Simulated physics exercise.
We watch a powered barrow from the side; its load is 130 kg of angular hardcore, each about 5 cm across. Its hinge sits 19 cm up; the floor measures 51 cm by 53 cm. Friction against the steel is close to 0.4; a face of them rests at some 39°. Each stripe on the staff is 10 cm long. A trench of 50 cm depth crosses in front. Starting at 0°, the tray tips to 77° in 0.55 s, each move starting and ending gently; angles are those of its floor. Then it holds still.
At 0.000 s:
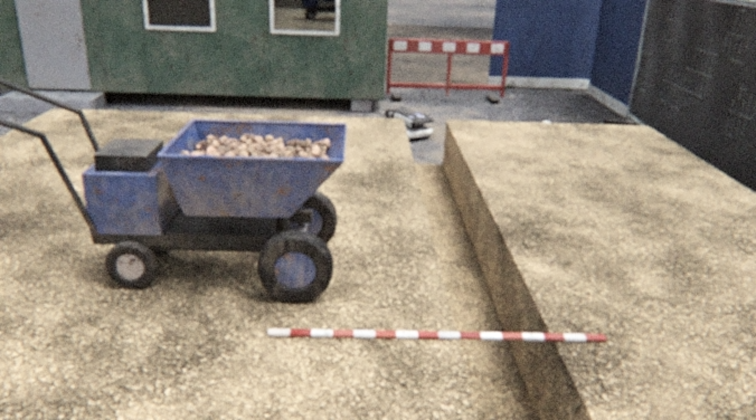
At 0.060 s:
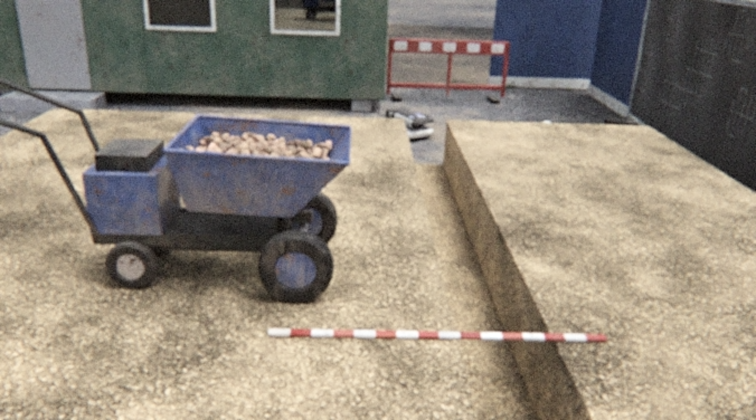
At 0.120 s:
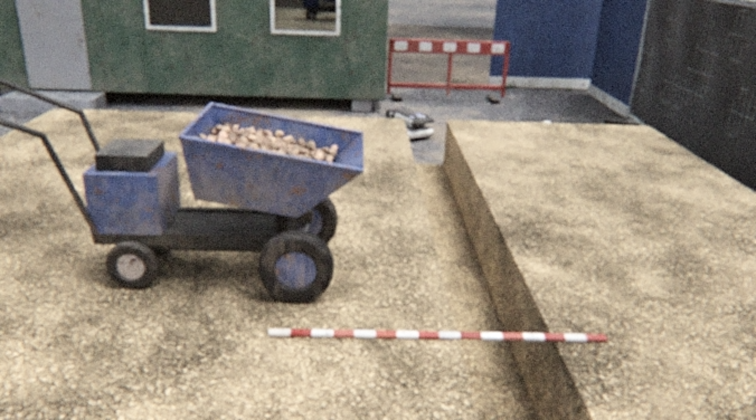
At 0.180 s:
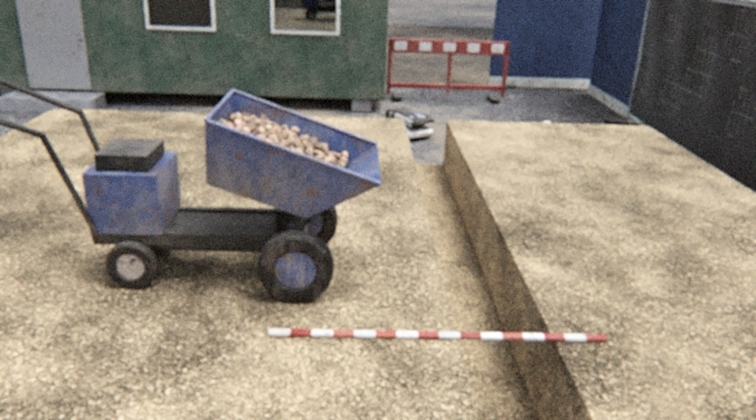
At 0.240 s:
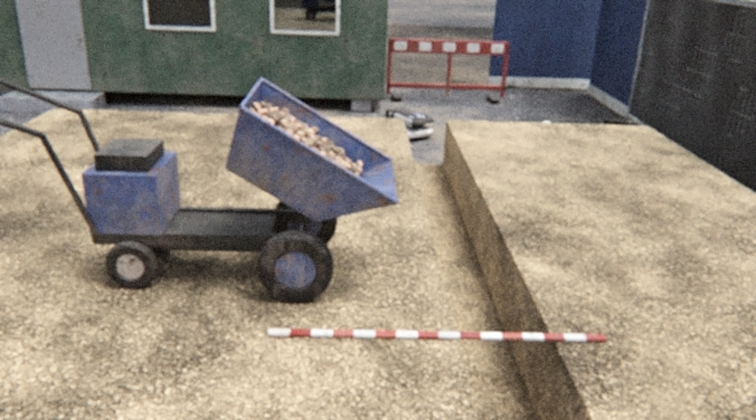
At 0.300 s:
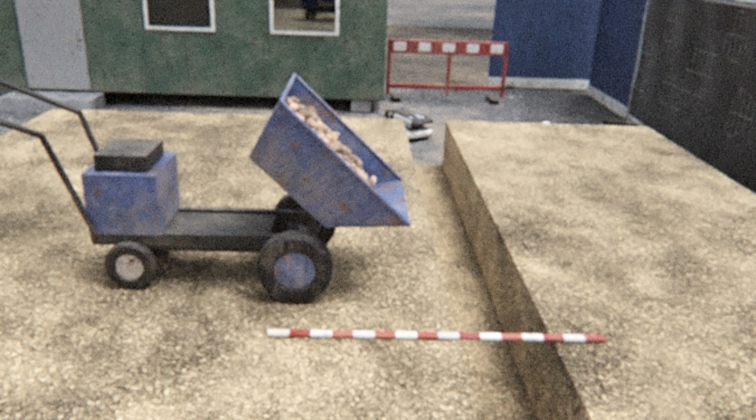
A blue tray loaded with stones tilts steadily upward on a small wheeled barrow, its left end rising and its lip swinging lower toward the right, while the barrow stays still beside a trench and a red-and-white staff.
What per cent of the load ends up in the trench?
About 75 per cent.
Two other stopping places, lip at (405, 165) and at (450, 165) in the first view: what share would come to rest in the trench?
First some 80, then 35 per cent.
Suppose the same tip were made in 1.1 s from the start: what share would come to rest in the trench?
Then about 55 per cent.
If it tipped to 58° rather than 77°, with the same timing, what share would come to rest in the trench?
It would be near 40 per cent.
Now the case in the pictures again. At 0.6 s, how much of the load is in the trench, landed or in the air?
Some 30 per cent.
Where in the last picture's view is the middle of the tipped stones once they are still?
Near (481, 343).
After 0.4 s the floor is at 65°; 100 % in the tray; the foremost stones are at (403, 230).
After 0.6 s the floor is at 77°; 59 % in the tray, 12 % short of the trench, 29 % in the trench; the foremost stones are at (485, 299).
After 1.0 s the floor is at 77°; 13 % in the tray, 14 % short of the trench, 72 % in the trench, 1 % past the trench; the foremost stones are at (559, 313).
After 3.0 s the floor is at 77°; 11 % in the tray, 13 % short of the trench, 75 % in the trench, 1 % past the trench; the foremost stones are at (570, 295).
